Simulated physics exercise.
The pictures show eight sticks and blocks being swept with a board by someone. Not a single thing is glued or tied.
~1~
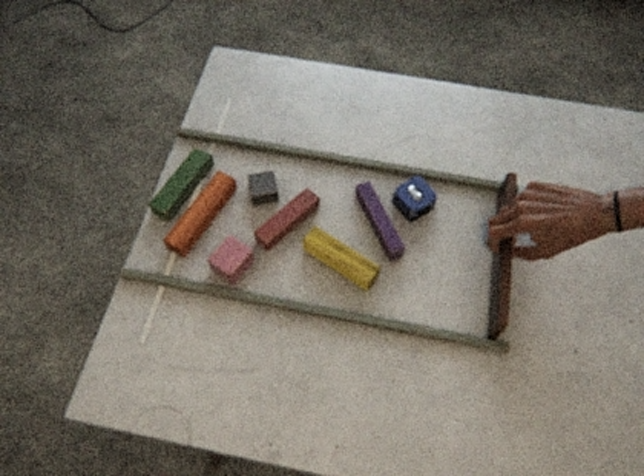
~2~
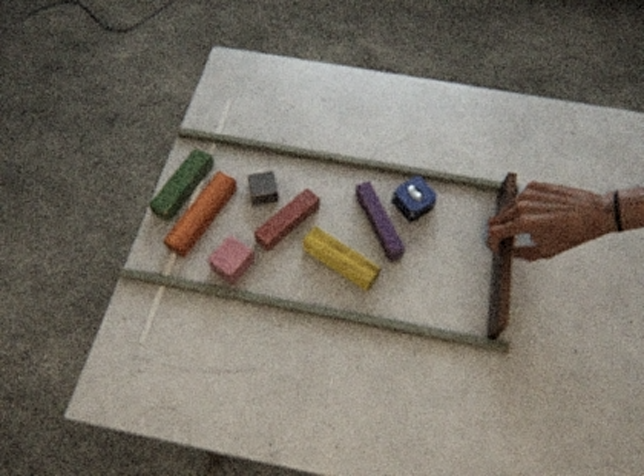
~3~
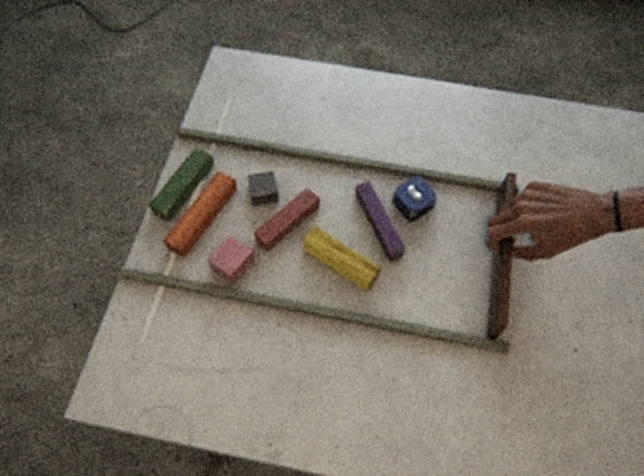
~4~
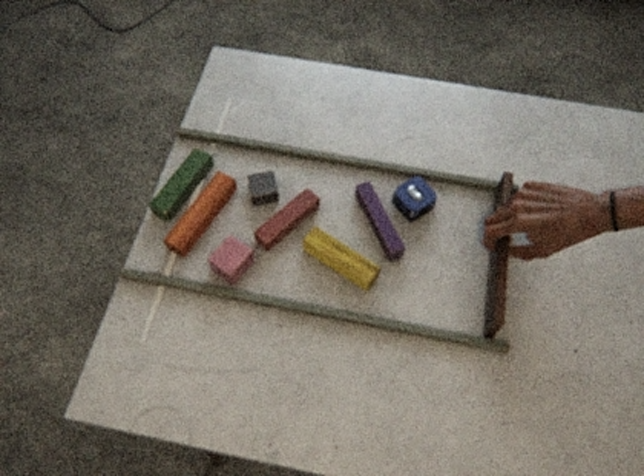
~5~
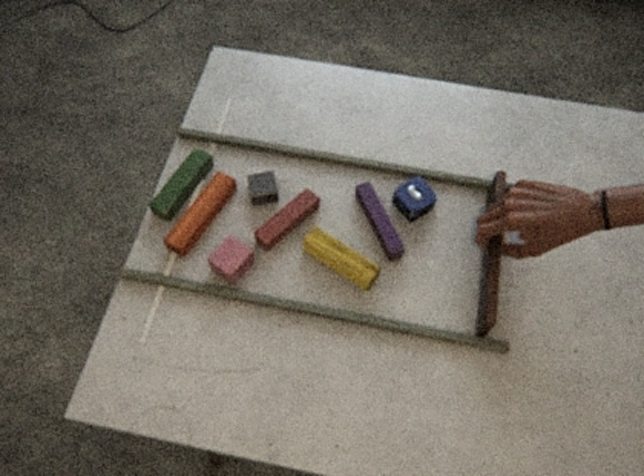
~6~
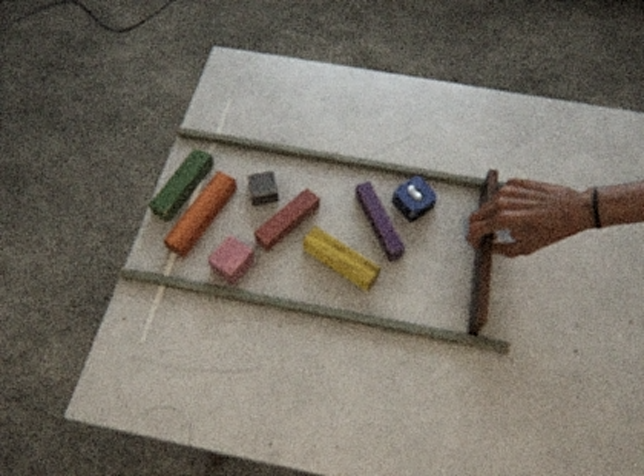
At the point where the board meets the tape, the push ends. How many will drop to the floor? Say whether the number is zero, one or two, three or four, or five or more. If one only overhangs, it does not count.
The pieces lost over the edge are three or else four.
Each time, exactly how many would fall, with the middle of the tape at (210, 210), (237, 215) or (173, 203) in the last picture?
Per try: 4; 2; 7.
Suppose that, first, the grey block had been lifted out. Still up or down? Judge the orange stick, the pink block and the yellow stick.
Well, the orange stick topples off, the pink block is left in place and the yellow stick is left in place.
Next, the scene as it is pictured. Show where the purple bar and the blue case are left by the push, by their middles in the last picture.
Final positions - purple bar around (171, 182), blue case around (187, 151).
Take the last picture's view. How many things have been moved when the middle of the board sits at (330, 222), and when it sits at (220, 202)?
At the first spot the count is 5, and at the second it is 8.
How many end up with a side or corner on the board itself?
That comes to 3.
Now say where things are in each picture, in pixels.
The first picture shows green bar (182, 184); orange stick (202, 213); pink block (232, 260); board (502, 253); tape (191, 207).
The second picture shows orange stick (202, 213); board (502, 253).
The third picture shows pink block (232, 260); yellow stick (341, 258).
The fourth picture shows green bar (182, 184); purple bar (379, 220).
The fifth picture shows orange stick (202, 213); red bar (288, 219).
The sixth picture shows green bar (182, 184); orange stick (202, 213); pink block (232, 260); board (483, 249); tape (191, 207).
Early on, none off yet; green bar at rest near (182, 184); orange stick at rest near (202, 213); pink block at rest near (232, 260).
Finally, the number that fall off is three or four; lost, red bar, grey block, orange stick and green bar.
